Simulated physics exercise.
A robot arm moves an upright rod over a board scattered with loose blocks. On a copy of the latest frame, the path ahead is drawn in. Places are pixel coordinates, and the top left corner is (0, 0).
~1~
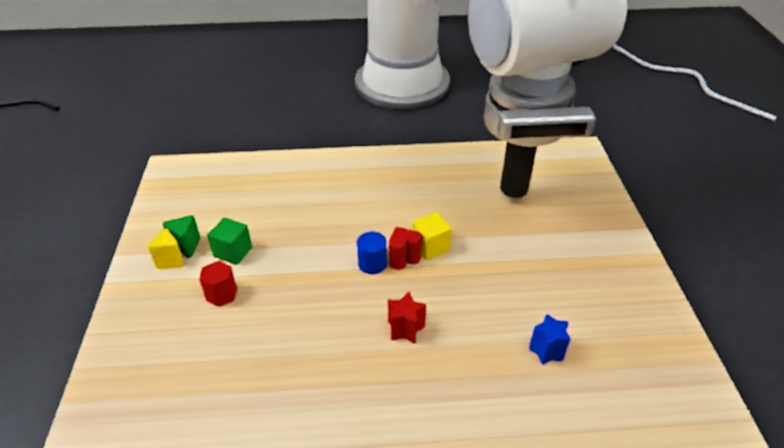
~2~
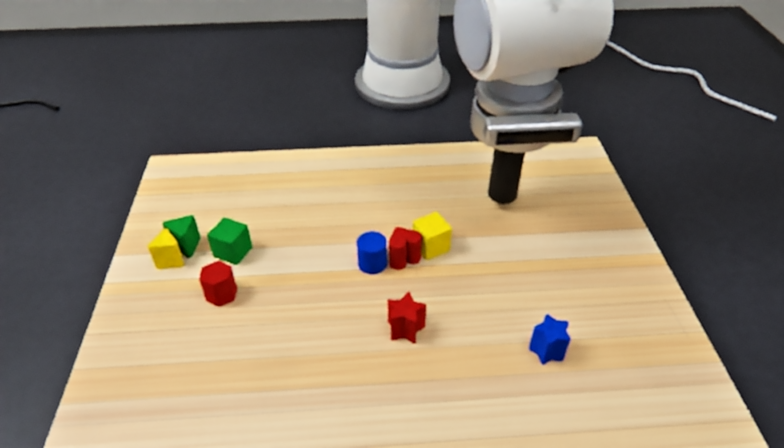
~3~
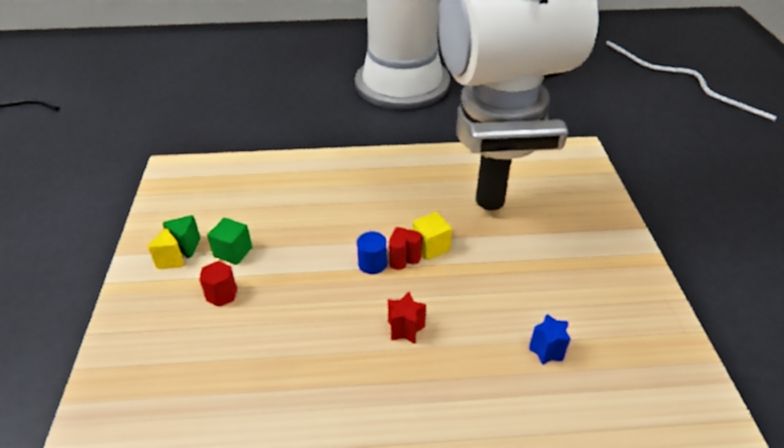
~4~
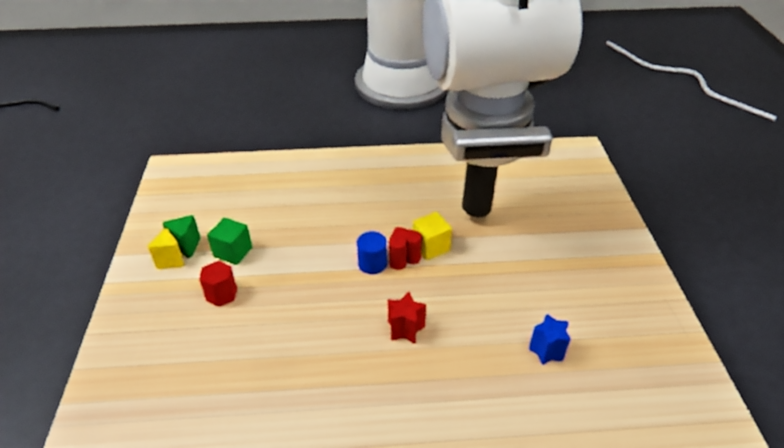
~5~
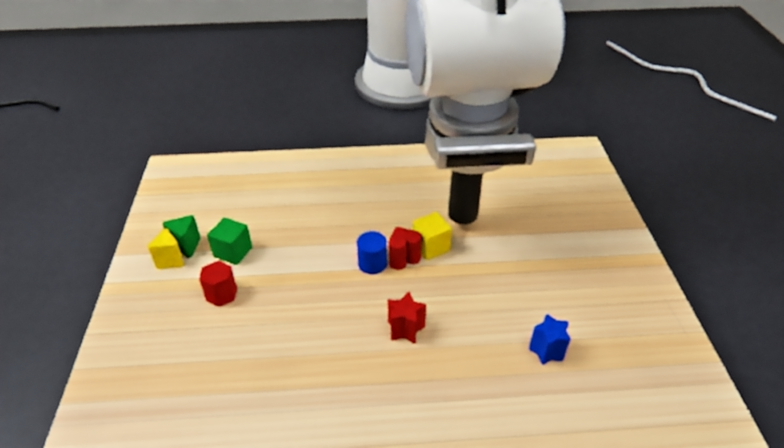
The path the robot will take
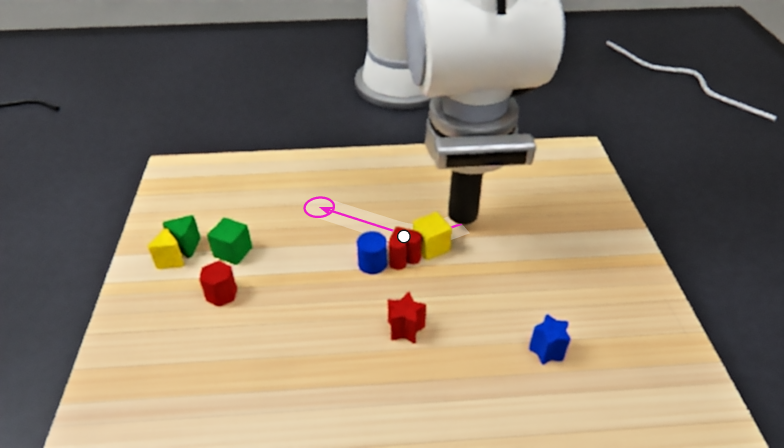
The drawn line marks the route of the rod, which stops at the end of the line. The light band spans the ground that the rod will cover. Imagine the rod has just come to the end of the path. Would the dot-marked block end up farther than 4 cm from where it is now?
No.
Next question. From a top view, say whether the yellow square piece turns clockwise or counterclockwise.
It is turned anticlockwise.
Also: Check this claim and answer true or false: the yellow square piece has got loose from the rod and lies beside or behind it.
It is true.
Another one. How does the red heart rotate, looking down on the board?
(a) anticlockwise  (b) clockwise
Correct choice: B.
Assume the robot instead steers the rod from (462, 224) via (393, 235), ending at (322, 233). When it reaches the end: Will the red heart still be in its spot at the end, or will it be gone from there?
Once the path ends, it is somewhere new.
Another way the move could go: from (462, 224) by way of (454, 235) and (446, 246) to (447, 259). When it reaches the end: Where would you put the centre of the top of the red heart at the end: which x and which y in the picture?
Its top centre lands on (392, 250).
Drawn move, from (462, 224) through (413, 235) and (365, 222) to (319, 207); the dot is on the red heart.
On the path given first. One third of the way, rod at (413, 226); blue disc at (369, 242); red heart at (398, 251), turned 35° clockwise; yellow square piece at (421, 234), turned 60° anticlockwise.
Two thirds of the way, rod at (364, 212); blue disc at (369, 242); red heart at (398, 251), turned 35° clockwise; yellow square piece at (421, 234), turned 60° anticlockwise.
At the end, rod at (318, 198); blue disc at (369, 242); red heart at (398, 251), turned 35° clockwise; yellow square piece at (421, 234), turned 60° anticlockwise.
